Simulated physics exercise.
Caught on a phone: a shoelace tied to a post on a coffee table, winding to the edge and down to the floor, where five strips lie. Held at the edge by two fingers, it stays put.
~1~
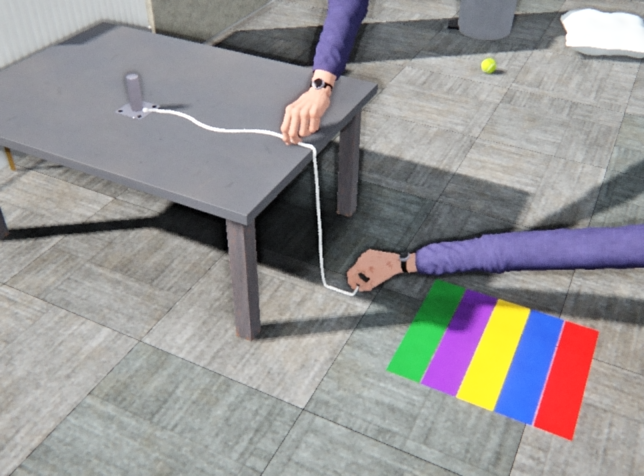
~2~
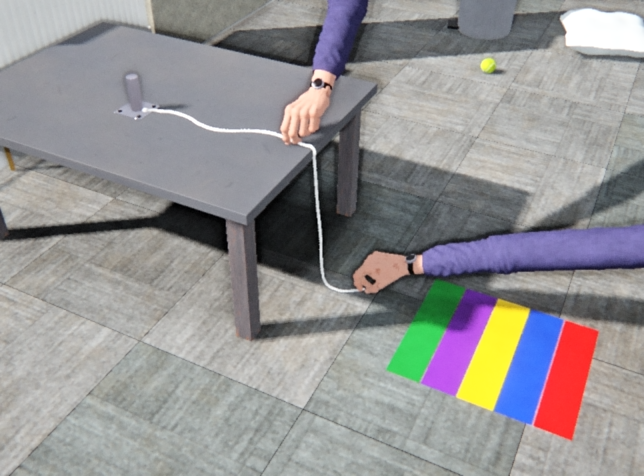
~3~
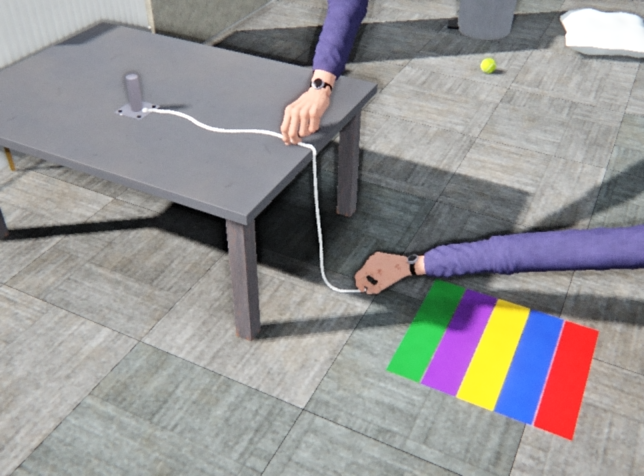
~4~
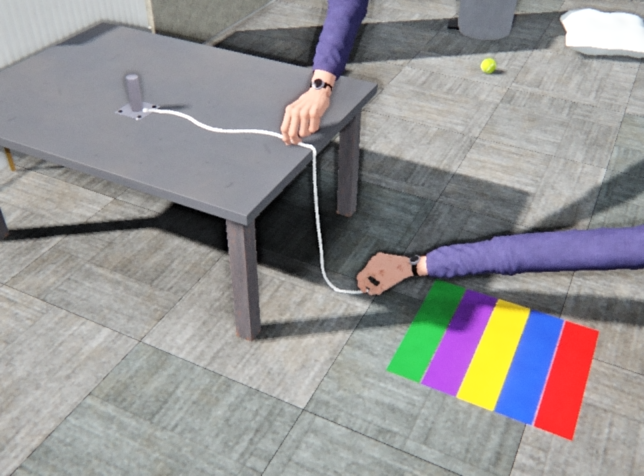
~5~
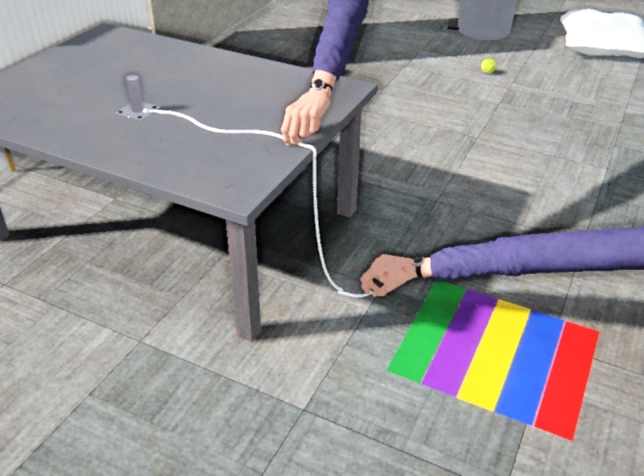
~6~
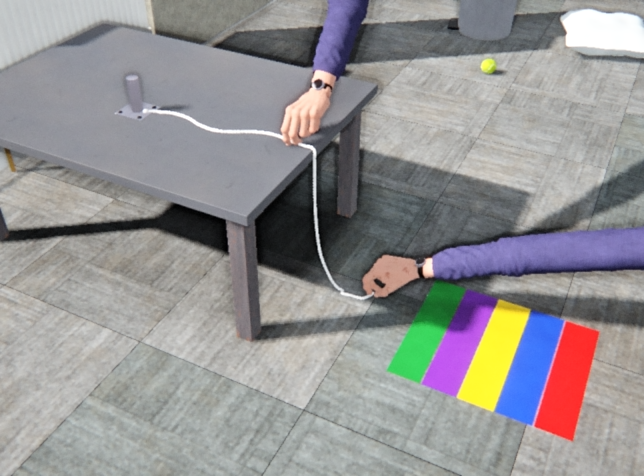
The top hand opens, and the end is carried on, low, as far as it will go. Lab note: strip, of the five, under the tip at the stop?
Purple.
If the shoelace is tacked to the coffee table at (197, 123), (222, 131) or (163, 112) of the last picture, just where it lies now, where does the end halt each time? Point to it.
The three spots are (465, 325), (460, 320) and (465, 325), in that order.
Early on, end near (412, 306); short of the strips.
Midway, end near (446, 317); over green.
At the end of the slack, end near (467, 324); over purple. Over purple.
